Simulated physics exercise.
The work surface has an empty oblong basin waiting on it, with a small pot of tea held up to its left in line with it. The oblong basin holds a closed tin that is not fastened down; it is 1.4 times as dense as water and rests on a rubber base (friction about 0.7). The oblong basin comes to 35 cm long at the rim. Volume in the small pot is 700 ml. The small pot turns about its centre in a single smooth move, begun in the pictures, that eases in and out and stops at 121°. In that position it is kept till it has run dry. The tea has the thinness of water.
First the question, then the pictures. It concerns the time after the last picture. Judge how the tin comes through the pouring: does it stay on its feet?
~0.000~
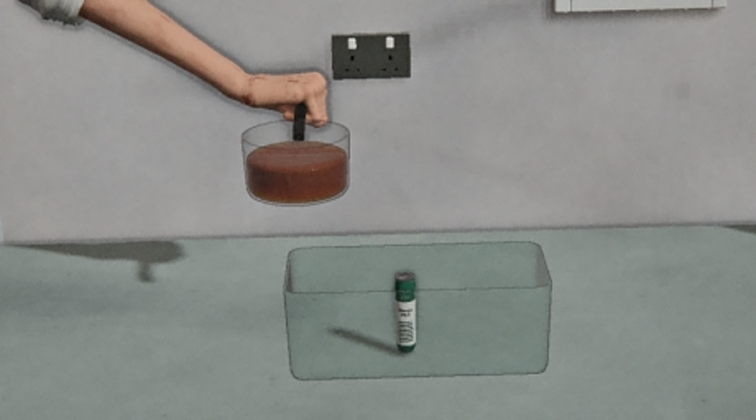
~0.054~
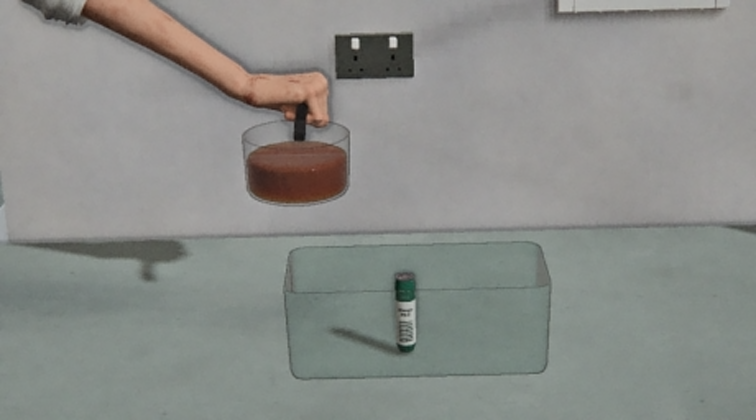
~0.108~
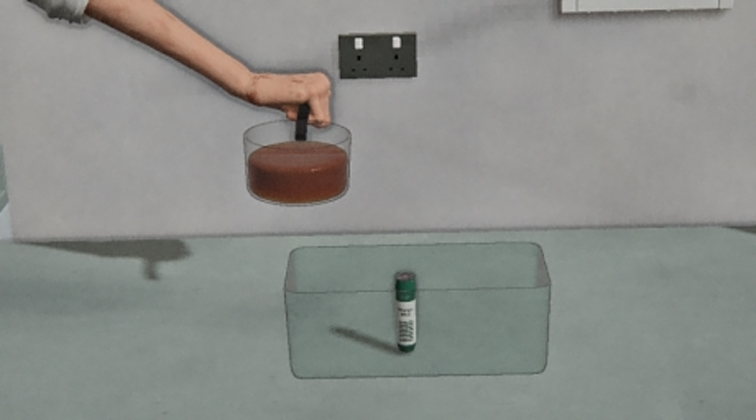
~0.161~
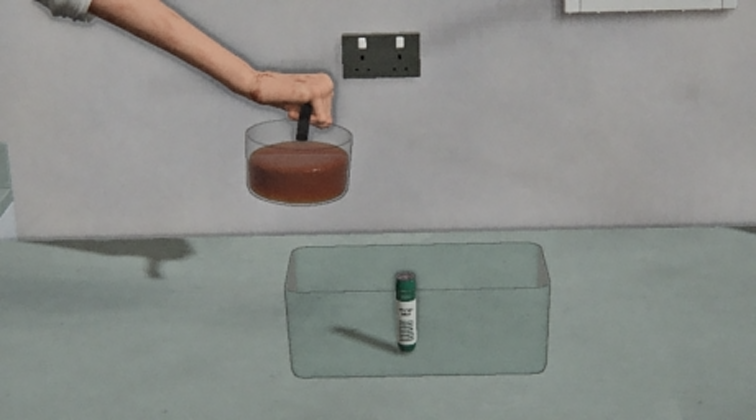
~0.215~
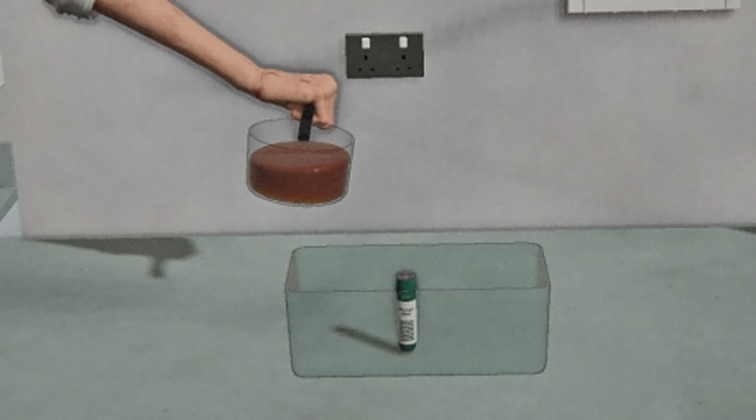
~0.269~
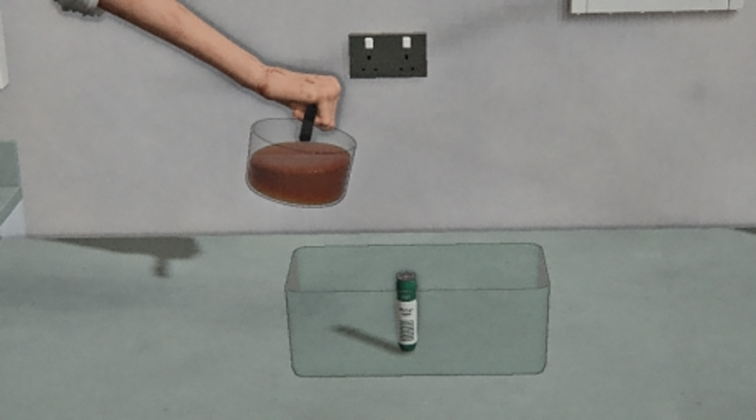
Yes.
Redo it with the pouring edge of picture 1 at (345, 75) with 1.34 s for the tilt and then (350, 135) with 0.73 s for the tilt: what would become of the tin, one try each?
Run one: It does not tip. Run two: It tumbles.
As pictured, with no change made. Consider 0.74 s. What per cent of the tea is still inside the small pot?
Around 62 percent.
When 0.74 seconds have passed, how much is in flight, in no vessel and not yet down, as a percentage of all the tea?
30 %.
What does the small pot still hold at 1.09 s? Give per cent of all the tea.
Close to 7 percent of the total.
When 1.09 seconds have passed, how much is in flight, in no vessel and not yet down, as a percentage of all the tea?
Close to 10 %.
Then, 0.74 s in, the tilt is 70° and 63 per cent is still to pour; the tin stands where it began.
Then, 1.09 s in, the tilt is 111° and 7 per cent is still to pour; the tin stands where it began.
Then, 1.45 s in, the tilt is 121° and 0 per cent is still to pour; the tin stands where it began.
Then, 1.84 s in, the tilt is 121° and 0 per cent is still to pour; the tin stands where it began.
Finally, the tin stands where it began.
